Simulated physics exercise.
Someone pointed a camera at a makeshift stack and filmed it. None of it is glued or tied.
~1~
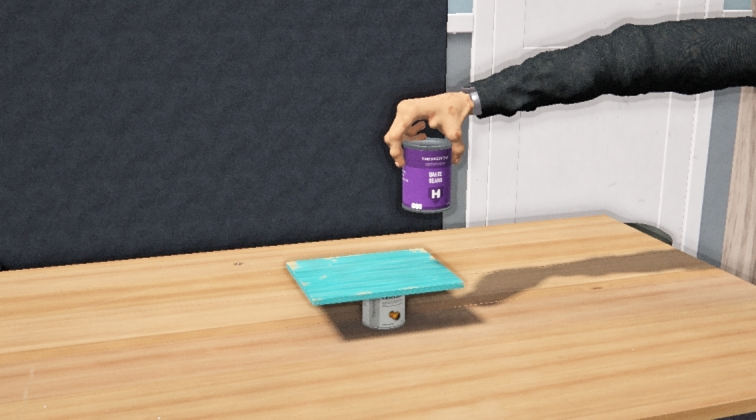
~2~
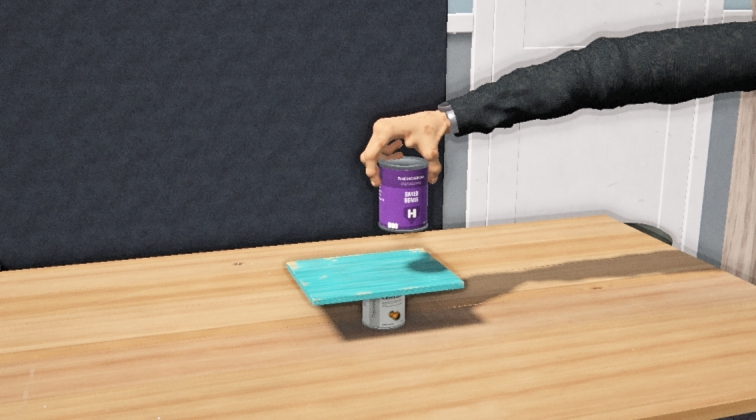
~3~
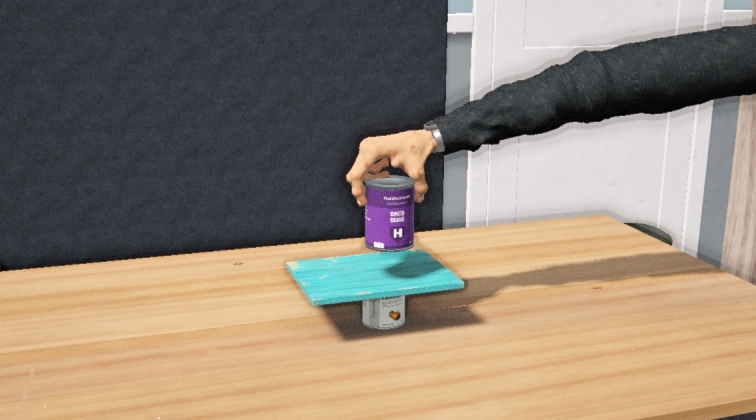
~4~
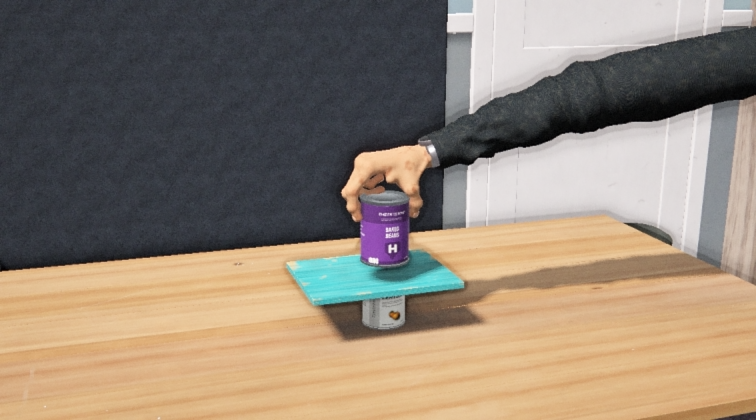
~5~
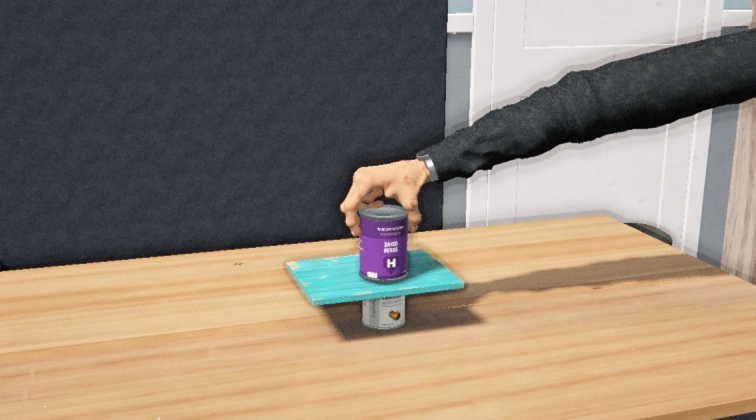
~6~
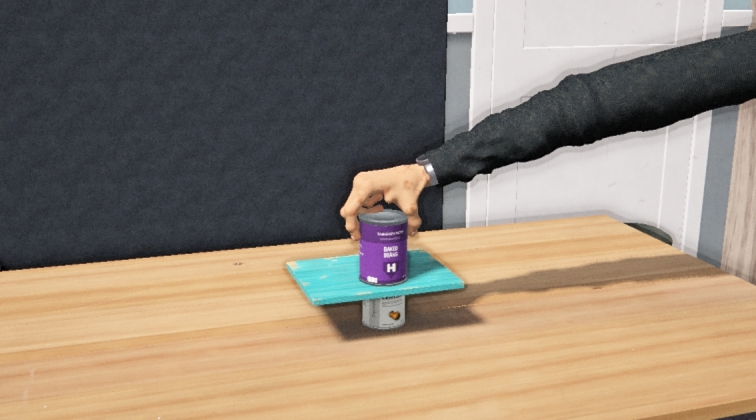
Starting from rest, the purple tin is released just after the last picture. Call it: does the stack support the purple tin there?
Yes, it does.
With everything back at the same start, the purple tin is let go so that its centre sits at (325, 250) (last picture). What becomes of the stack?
Then it comes apart.
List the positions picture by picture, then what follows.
The first picture shows coming down; purple tin (427, 175); turquoise board (373, 274).
The second picture shows coming down; purple tin (404, 194); turquoise board (373, 274).
The third picture shows coming down; purple tin (390, 213); turquoise board (373, 274).
The fourth picture shows coming down; purple tin (385, 228); turquoise board (373, 274).
The fifth picture shows coming down; purple tin (383, 243); turquoise board (373, 274).
The sixth picture shows set down, still held; purple tin (383, 248); turquoise board (373, 274).
Then, 0.60 s later than the last frame, all is still.
Then, 1.30 s later than the last frame, purple tin resting near (383, 248).
When it is over, all 3 as before. End places, in pixels of the last picture, purple tin near (383, 248). The stack holds.
